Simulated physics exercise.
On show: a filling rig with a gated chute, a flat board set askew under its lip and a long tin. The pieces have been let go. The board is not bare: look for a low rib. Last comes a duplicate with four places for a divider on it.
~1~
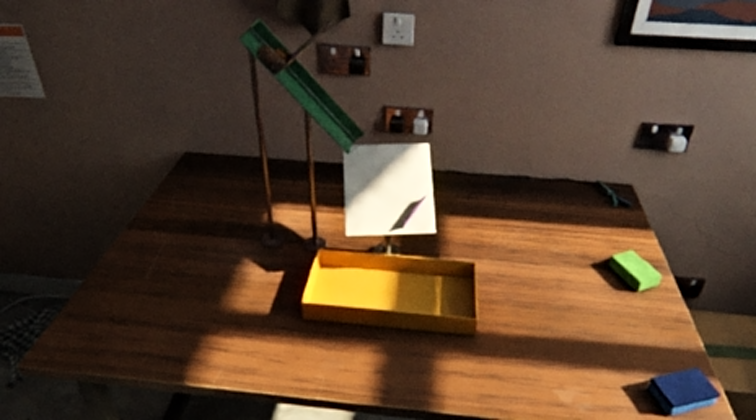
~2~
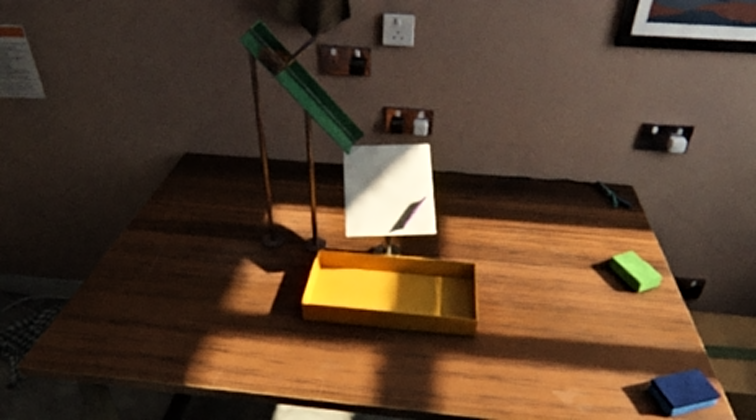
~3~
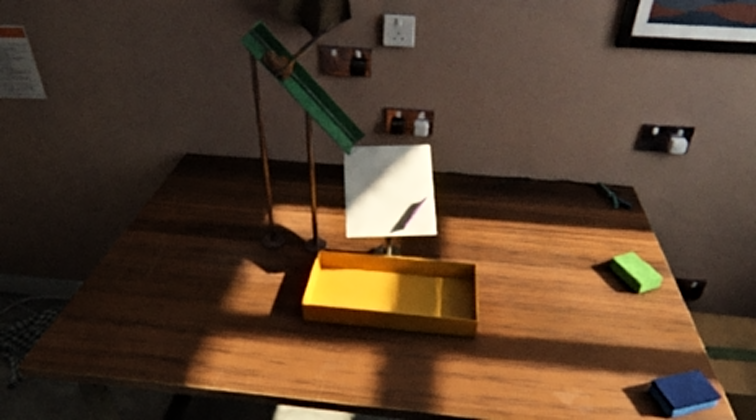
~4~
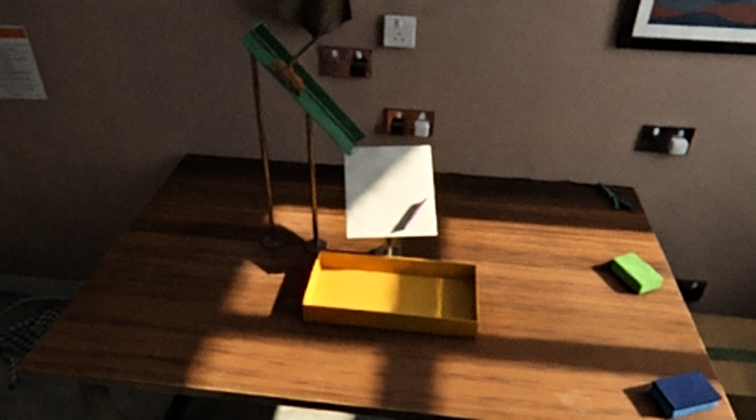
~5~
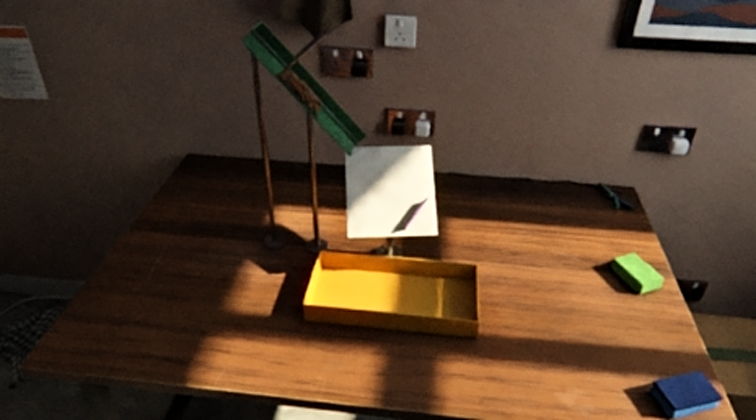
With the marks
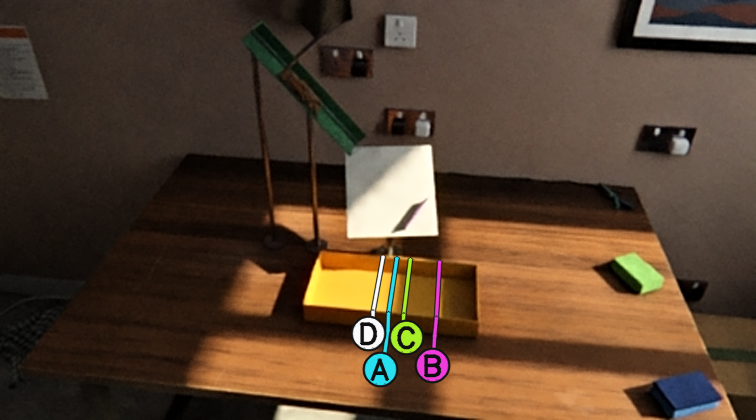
A small clump of brownish pieces starts near the top of a sloping green chute, set on thin stands above a wooden table. It slides down and to the right, reaching about halfway along the chute, while the tilted white board and empty yellow tin below stay still.
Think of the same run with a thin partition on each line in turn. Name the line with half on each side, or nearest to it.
The answer is line A.
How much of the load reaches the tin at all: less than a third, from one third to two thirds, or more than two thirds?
About that: More than two thirds.
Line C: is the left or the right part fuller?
More lands on the left.
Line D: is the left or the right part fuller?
Right.
On the marked copy, line A crosses the front rim at (388, 312); line B crosses the front rim at (436, 317); line C crosses the front rim at (403, 314); line D crosses the front rim at (373, 311).
With A, of what is caught, about two thirds on the left of the divider, about a quarter on the right.
With B, of what is caught, nearly all on the left of the divider, a stray few on the right.
With C, of what is caught, nearly all on the left of the divider, a small part on the right.
With D, of what is caught, a small part on the left of the divider, most on the right.
